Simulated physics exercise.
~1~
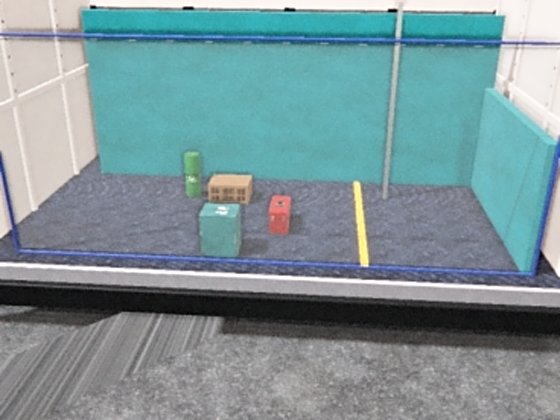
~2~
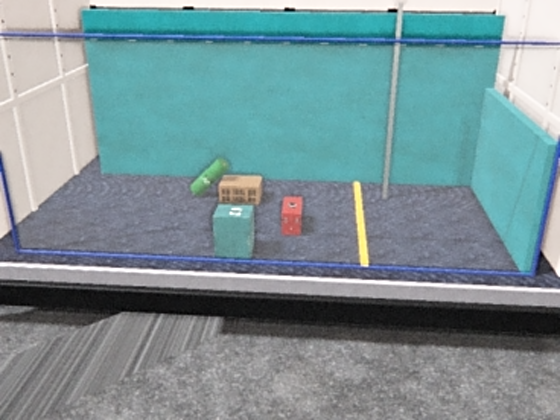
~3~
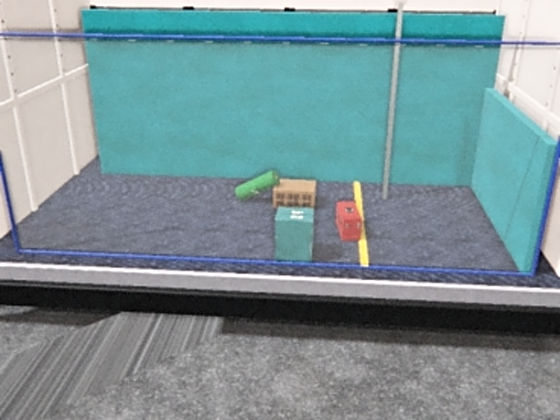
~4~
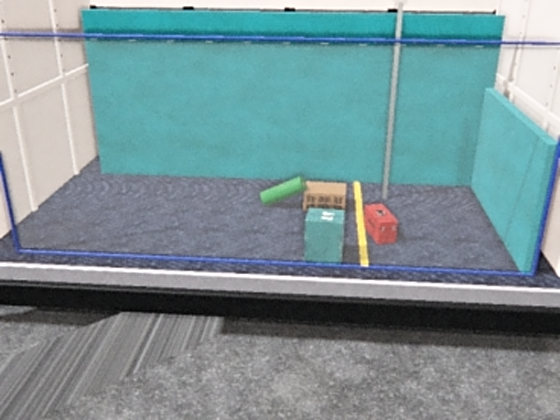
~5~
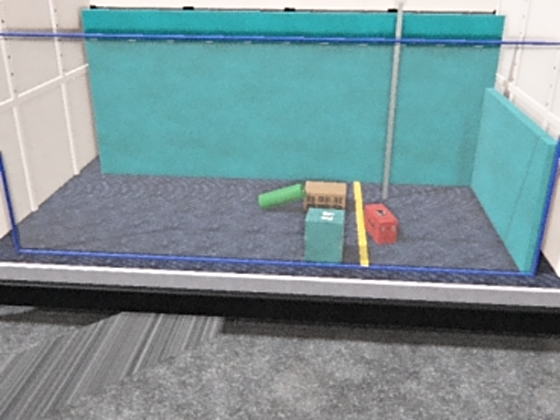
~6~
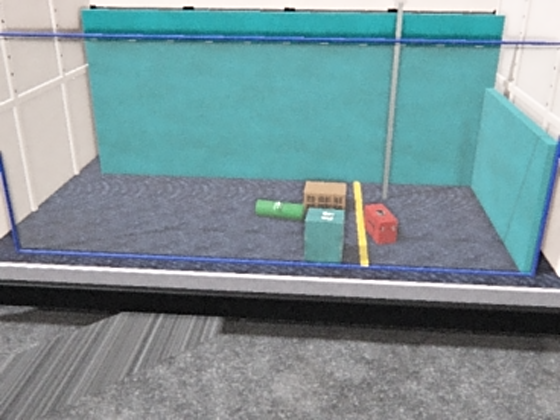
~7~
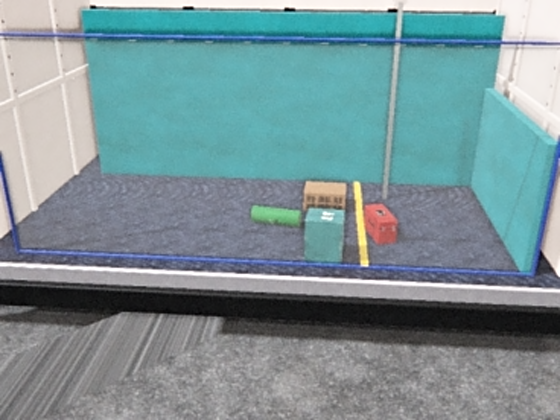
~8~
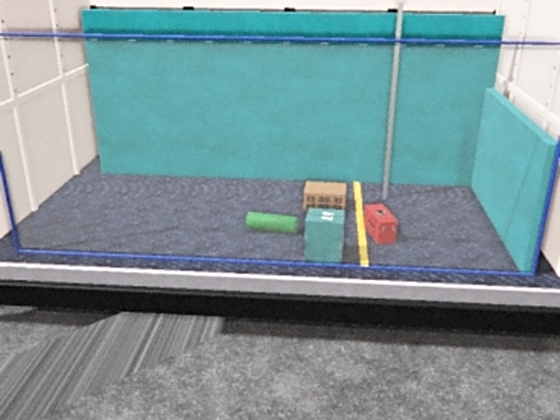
The green roll topples and everything slides right, but only the red toolbox crosses the yellow line.
